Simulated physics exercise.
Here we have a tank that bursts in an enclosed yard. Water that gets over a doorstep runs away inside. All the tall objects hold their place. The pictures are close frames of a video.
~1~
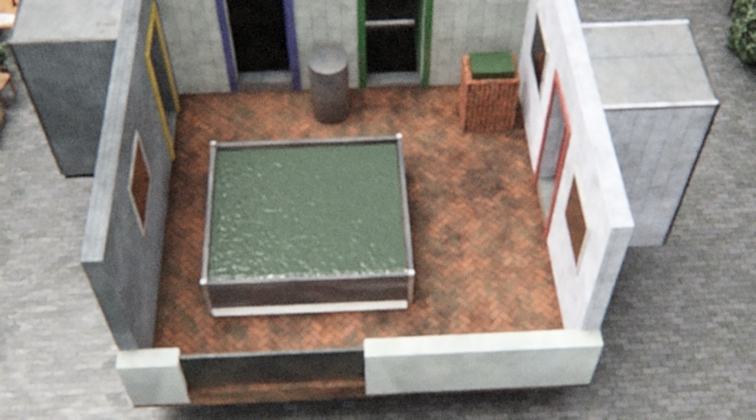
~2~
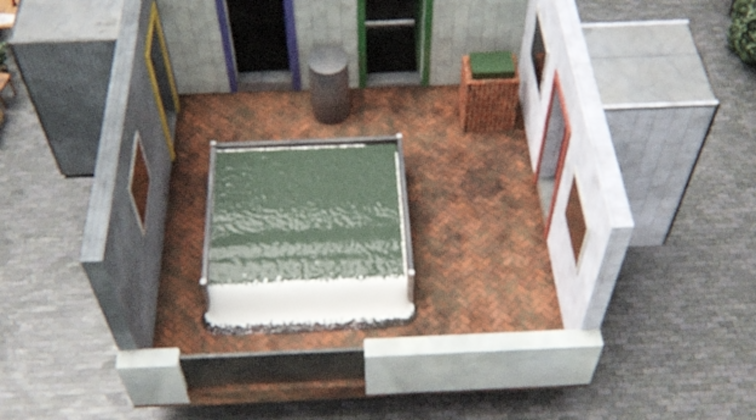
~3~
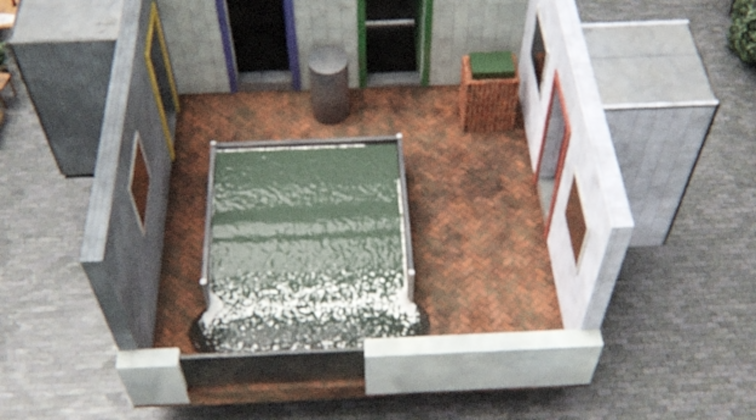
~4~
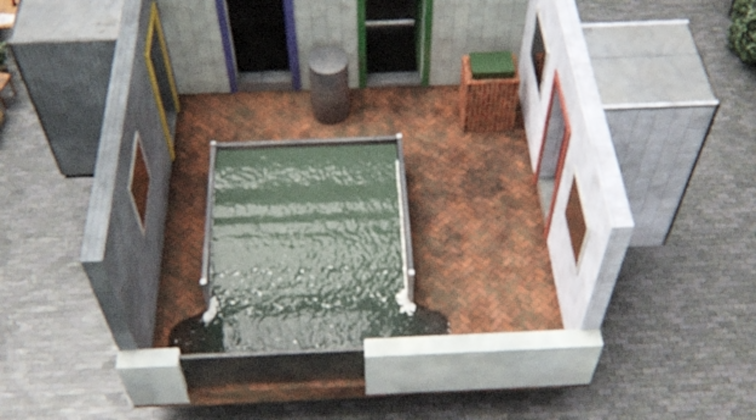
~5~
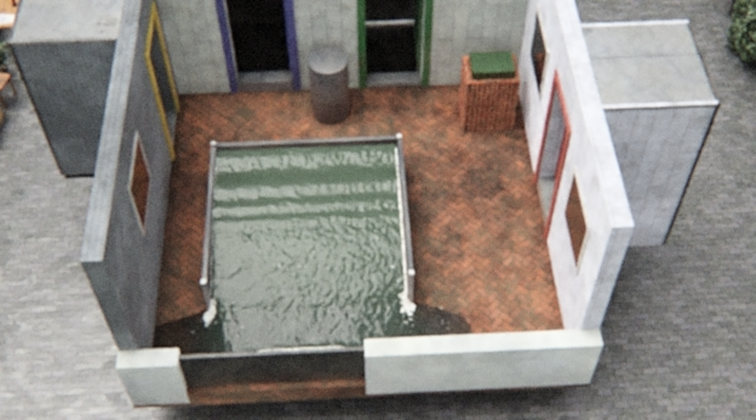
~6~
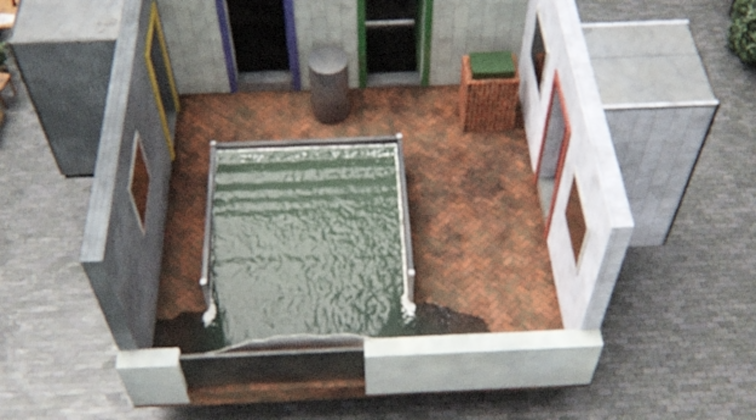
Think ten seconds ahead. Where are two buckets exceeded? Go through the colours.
The red door stays under that; the green door takes more than that; the yellow door takes more than that; the blue door stays under that.
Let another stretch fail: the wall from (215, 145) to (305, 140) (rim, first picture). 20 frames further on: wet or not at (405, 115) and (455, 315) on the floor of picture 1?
In turn: Under water, free of water.
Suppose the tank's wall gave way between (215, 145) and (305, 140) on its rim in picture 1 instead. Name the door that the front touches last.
I say the door marked red.
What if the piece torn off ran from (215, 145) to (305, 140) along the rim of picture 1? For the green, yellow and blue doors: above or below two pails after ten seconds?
My reading: The green door lets less in; the yellow door is over; the blue door floods.
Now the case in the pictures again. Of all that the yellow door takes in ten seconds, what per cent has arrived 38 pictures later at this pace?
Some 35 per cent.
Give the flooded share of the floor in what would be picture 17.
Close to 45 %.
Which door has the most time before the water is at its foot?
The one in green.
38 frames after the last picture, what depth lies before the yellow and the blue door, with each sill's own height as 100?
Near 140 and 50 in a hundred.
A moment on, water covers 30 % of the floor; the red door not reached, the green door not reached, the yellow door not reached, the blue door not reached.
Next, water covers 45 % of the floor; the red door wet at the sill, nothing in, the green door not reached, the yellow door not reached, the blue door not reached.
Then, water covers 75 % of the floor; the red door wet at the sill, nothing in, the green door not reached, the yellow door under two buckets in, the blue door wet at the sill, nothing in.
Later, water covers 95 % of the floor; the red door wet at the sill, nothing in, the green door over two buckets in, the yellow door over two buckets in, the blue door wet at the sill, nothing in.
In the end, water covers 100 % of the floor; the red door wet at the sill, nothing in, the green door far over two buckets in, the yellow door far over two buckets in, the blue door wet at the sill, nothing in.
